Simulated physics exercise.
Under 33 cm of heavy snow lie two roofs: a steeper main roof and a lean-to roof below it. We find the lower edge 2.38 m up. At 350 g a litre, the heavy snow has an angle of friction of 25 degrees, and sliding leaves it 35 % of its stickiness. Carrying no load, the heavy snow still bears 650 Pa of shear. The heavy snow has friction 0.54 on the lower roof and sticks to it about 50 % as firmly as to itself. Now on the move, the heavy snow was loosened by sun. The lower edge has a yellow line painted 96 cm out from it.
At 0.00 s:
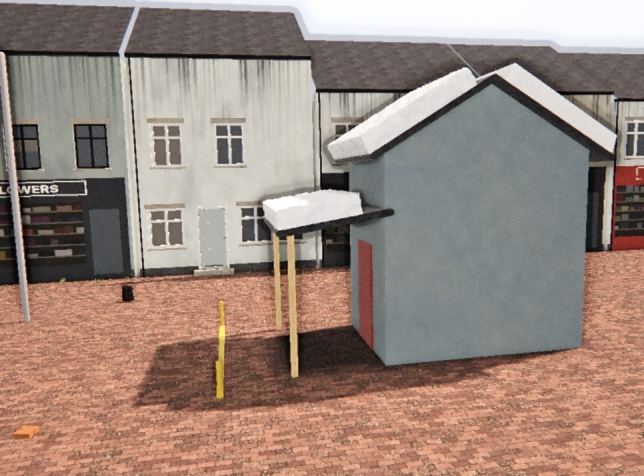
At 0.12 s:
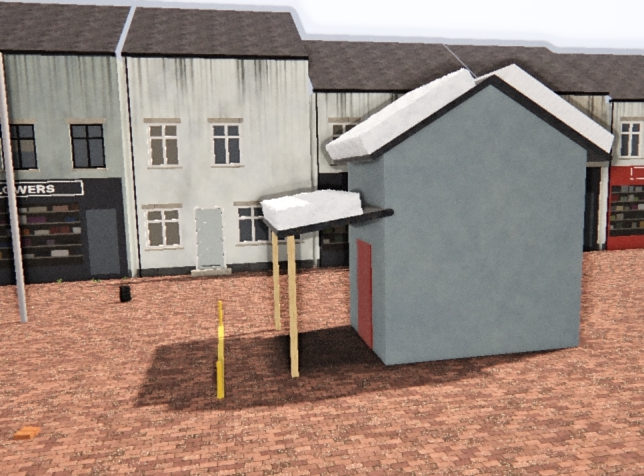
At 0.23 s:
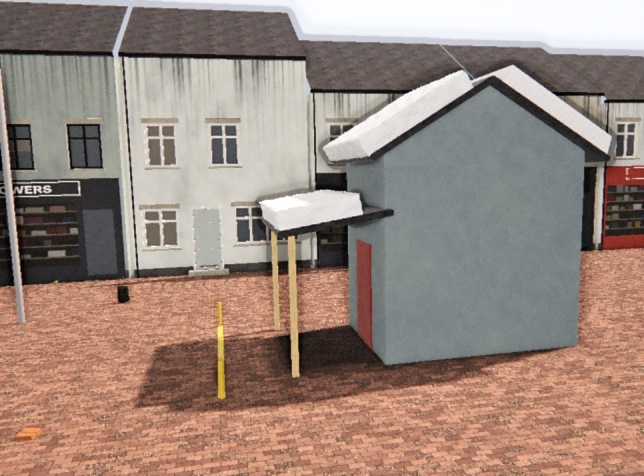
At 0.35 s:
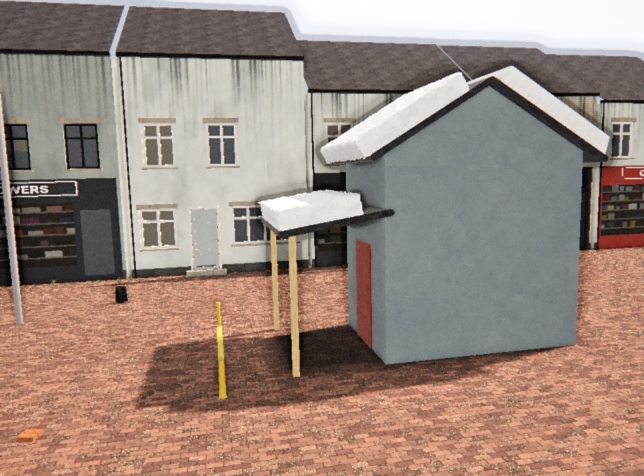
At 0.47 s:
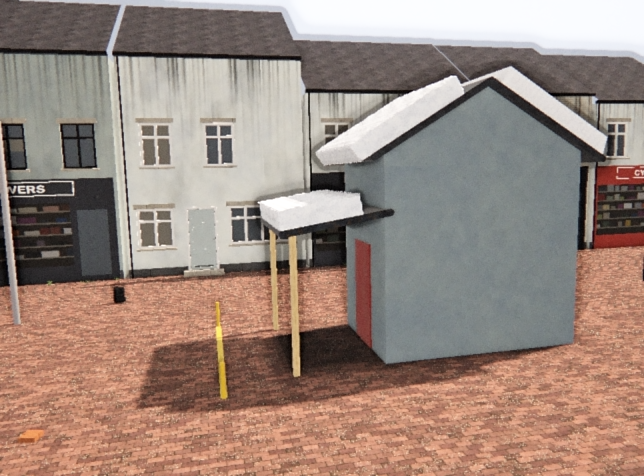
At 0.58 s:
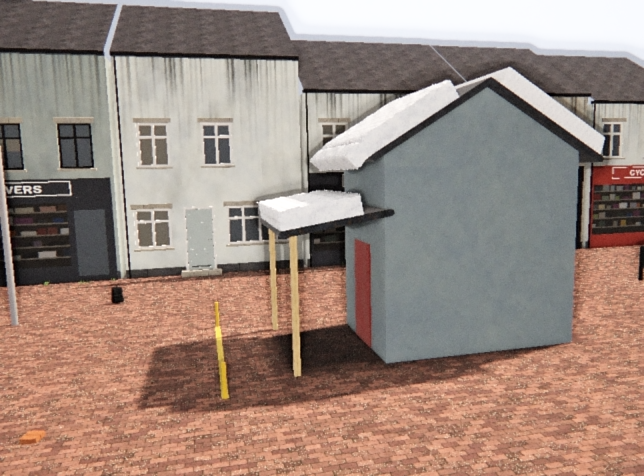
At first, thick white snow lies on the steep roof of a blue-grey hut, above a snow-covered lean-to on posts. The snow on the main roof's left slope then creeps down leftward, jutting slightly farther past the eave, while the lean-to's snow stays put and the view shifts slightly.
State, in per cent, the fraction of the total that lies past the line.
14 per cent.
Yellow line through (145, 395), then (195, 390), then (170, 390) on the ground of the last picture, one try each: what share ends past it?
Respectively about 1 in a hundred, 6 in a hundred and 3 in a hundred.
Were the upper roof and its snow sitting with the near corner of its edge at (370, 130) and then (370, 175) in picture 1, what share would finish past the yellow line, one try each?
Around 35 percent, then around 0 percent.
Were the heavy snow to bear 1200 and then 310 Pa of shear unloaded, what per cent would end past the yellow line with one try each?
First 2 %, second 35 %.
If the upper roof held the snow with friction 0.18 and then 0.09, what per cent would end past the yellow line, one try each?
About 30 % in the first try and about 35 % in the second.
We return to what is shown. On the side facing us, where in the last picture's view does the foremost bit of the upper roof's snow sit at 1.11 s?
Roughly at the pixel (315, 192).
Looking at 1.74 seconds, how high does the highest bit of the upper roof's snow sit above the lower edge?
Roughly 1.0 m.
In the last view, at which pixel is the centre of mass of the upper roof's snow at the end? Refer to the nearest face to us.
You'll find it around (285, 268).
After 1.11 s, none is below the lower edge and 0 % is past the line.
After 1.74 s, none is below the lower edge and 0 % is past the line.
After 2.37 s, 25 % is below the lower edge and 4 % is past the line.
After 3.00 s, 33 % is below the lower edge and 14 % is past the line.
After 3.50 s, 33 % is below the lower edge and 14 % is past the line.
